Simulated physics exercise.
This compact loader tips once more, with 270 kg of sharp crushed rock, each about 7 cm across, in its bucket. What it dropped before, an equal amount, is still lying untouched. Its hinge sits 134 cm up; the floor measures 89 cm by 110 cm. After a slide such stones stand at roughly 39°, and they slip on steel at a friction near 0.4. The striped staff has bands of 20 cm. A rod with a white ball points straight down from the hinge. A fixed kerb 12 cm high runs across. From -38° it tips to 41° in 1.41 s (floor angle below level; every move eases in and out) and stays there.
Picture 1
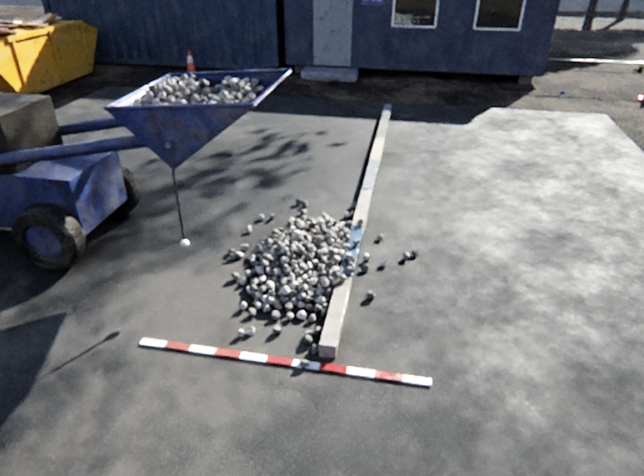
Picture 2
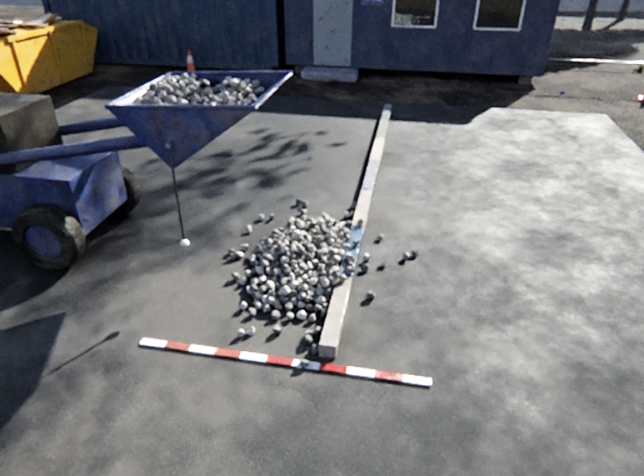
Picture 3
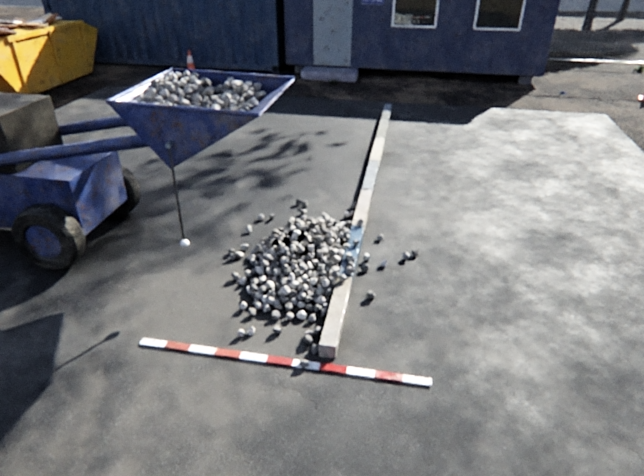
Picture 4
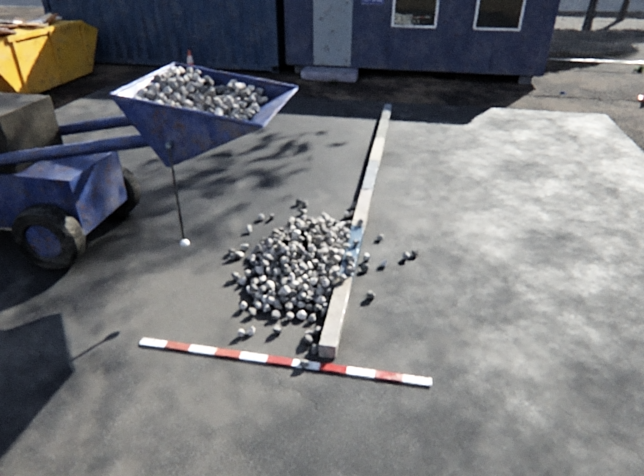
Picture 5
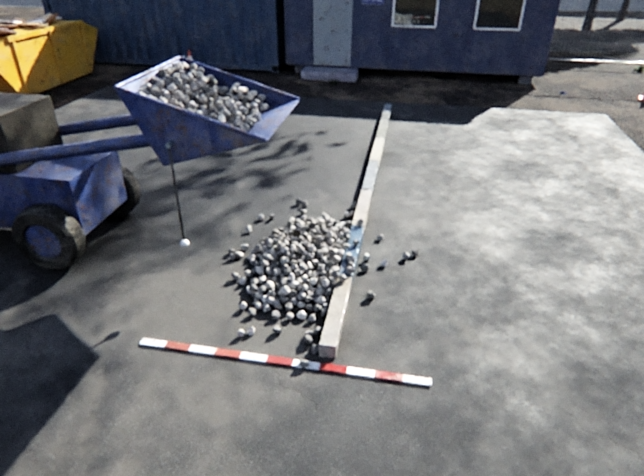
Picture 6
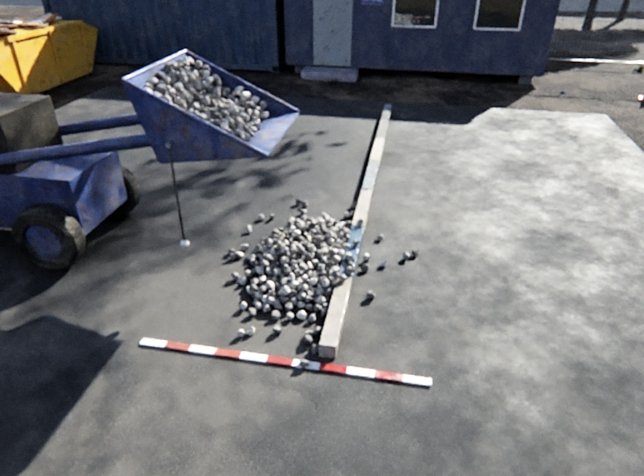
A blue loader at the left held a bucket of grey stones above a paved yard and slowly tilted it, the right lip dipping lower, while the pile beside the long kerb lay still.
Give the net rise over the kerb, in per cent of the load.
Roughly 5 per cent of a load more.
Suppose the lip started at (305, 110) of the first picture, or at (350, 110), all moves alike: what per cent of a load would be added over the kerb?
Near 40 per cent from the first place, 95 from the second.
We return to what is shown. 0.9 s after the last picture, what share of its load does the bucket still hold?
It holds some 60 per cent.
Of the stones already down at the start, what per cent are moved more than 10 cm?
About 5 per cent.
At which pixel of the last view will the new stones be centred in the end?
Their middle is at about (300, 248).
Then, 0.5 s after the last picture the floor is at 29°; in per cent of one load, 100 in the bucket, 99 on this side of the kerb, 1 over the kerb; the foremost stones are at (380, 262).
Then, 0.9 s after the last picture the floor is at 41°; in per cent of one load, 59 in the bucket, 140 on this side of the kerb, 1 over the kerb; the foremost stones are at (380, 262).
Then, 1.3 s after the last picture the floor is at 41°; in per cent of one load, 9 in the bucket, 190 on this side of the kerb, 1 over the kerb; the foremost stones are at (380, 261).
Then, 3.8 s after the last picture the floor is at 41°; in per cent of one load, 0 in the bucket, 194 on this side of the kerb, 6 over the kerb; the foremost stones are at (414, 274). Net gain over the kerb, 5.
